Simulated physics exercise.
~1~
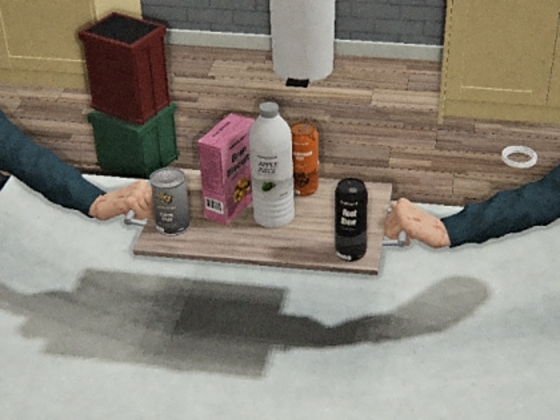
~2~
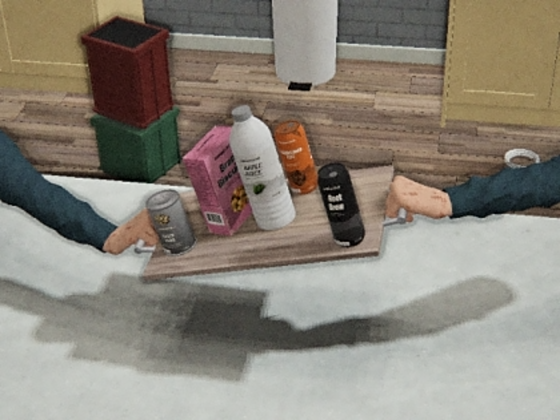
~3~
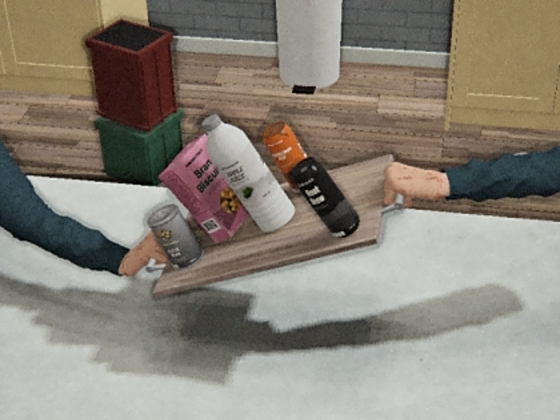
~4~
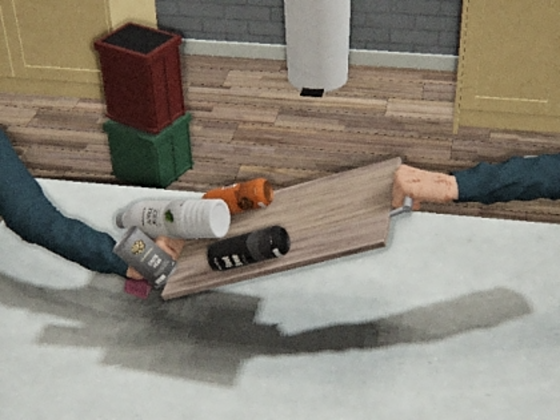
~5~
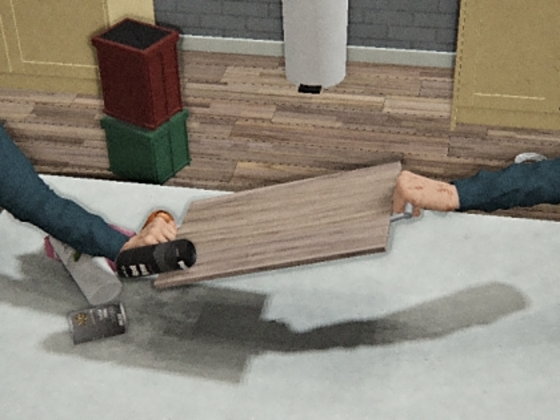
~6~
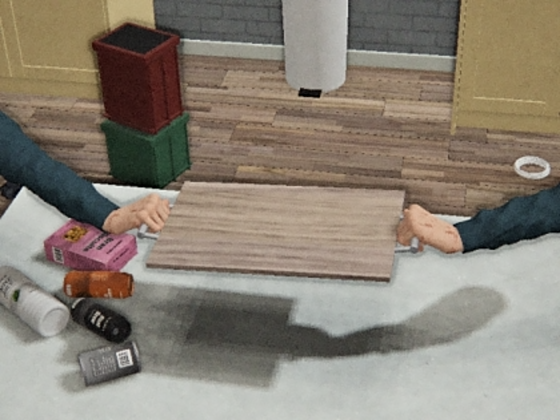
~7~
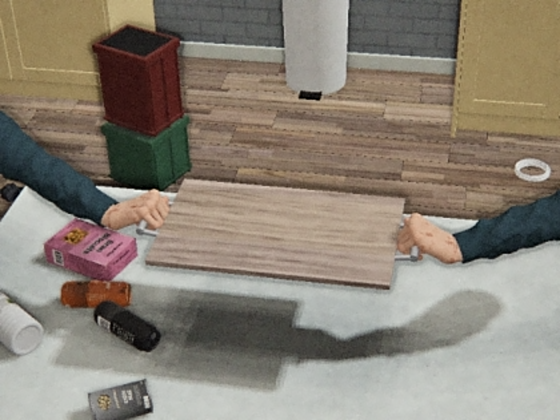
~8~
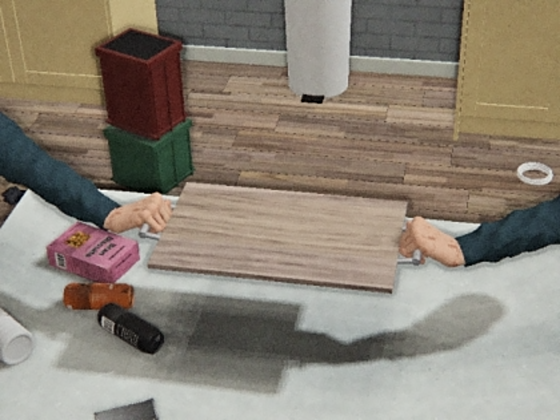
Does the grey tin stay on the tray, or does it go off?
It goes off the tray. The grey tin slips over the lowered left end and ends up on the table below.
